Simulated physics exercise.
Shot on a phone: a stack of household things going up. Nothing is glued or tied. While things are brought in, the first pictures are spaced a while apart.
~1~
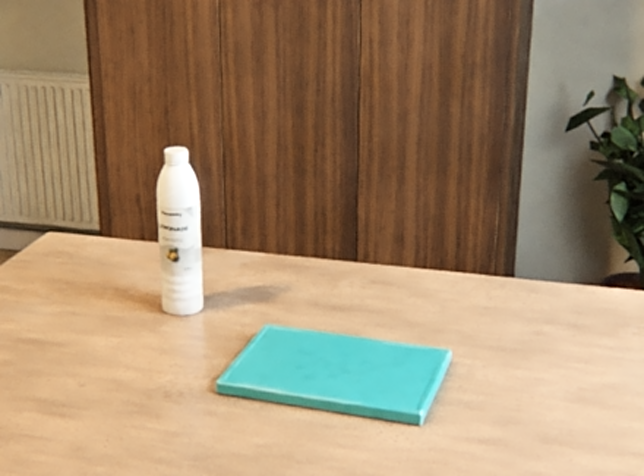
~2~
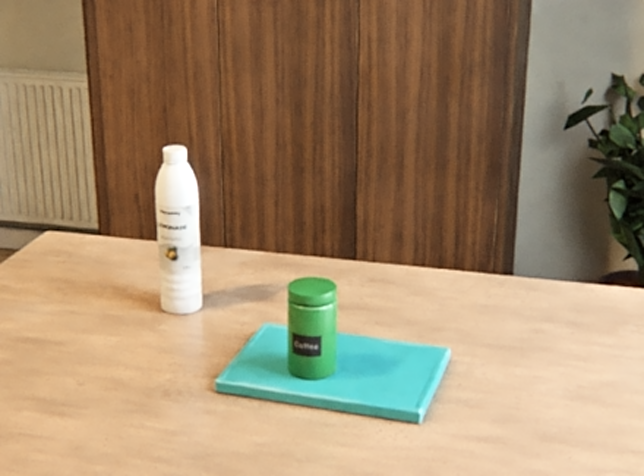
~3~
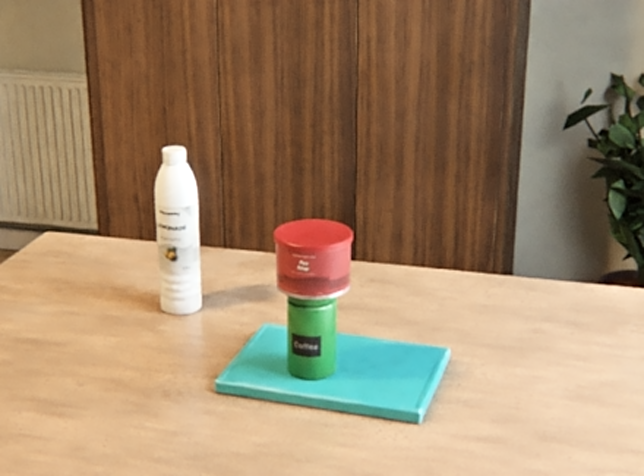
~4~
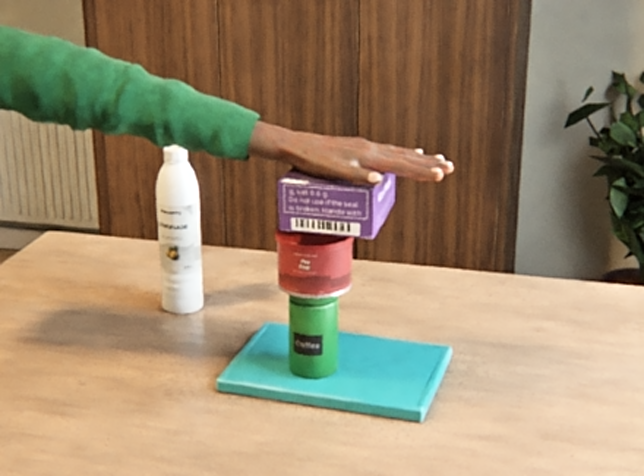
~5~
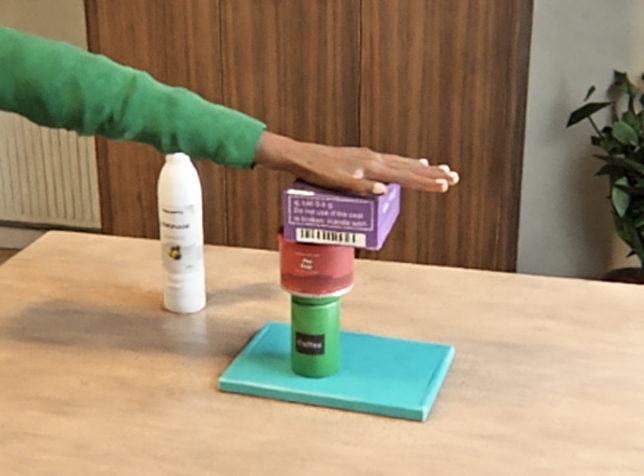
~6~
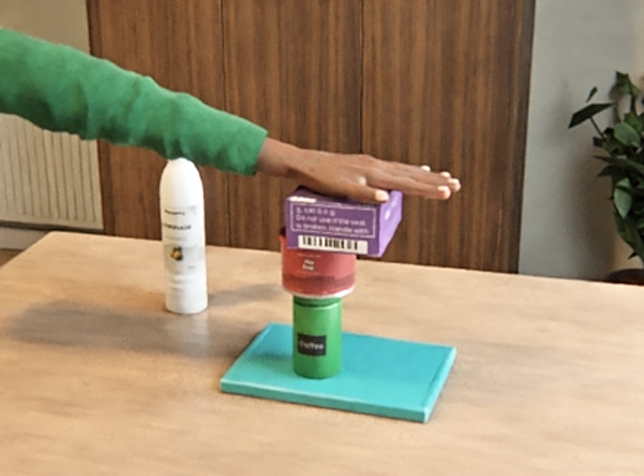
On a wooden table, a green canister, red tub and purple box are stacked, a hand steadying the box.
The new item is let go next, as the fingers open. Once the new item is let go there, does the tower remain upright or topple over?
Stable.
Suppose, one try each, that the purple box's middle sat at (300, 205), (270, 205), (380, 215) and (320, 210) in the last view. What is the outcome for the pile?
Stays standing; collapses; collapses; stays standing.
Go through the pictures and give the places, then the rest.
In the first frame, the last thing is not in view yet.
In the second frame, the last thing is not in view yet; white bottle (178, 230).
In the third frame, the last thing is not in view yet; red tub (313, 259).
The fourth frame shows still above its spot; purple box (339, 193); white bottle (179, 229).
The fifth frame shows still above its spot; purple box (344, 203); red tub (317, 257).
The sixth frame shows set down, still held; purple box (346, 210); white bottle (183, 230).
Then, 1.00 s after the last picture, things are still on the move.
Then, 2.00 s after the last picture, nothing has stirred.
At rest, all 5 in place. Seen from the same camera at the end, purple box near (350, 211). The pile stays up.
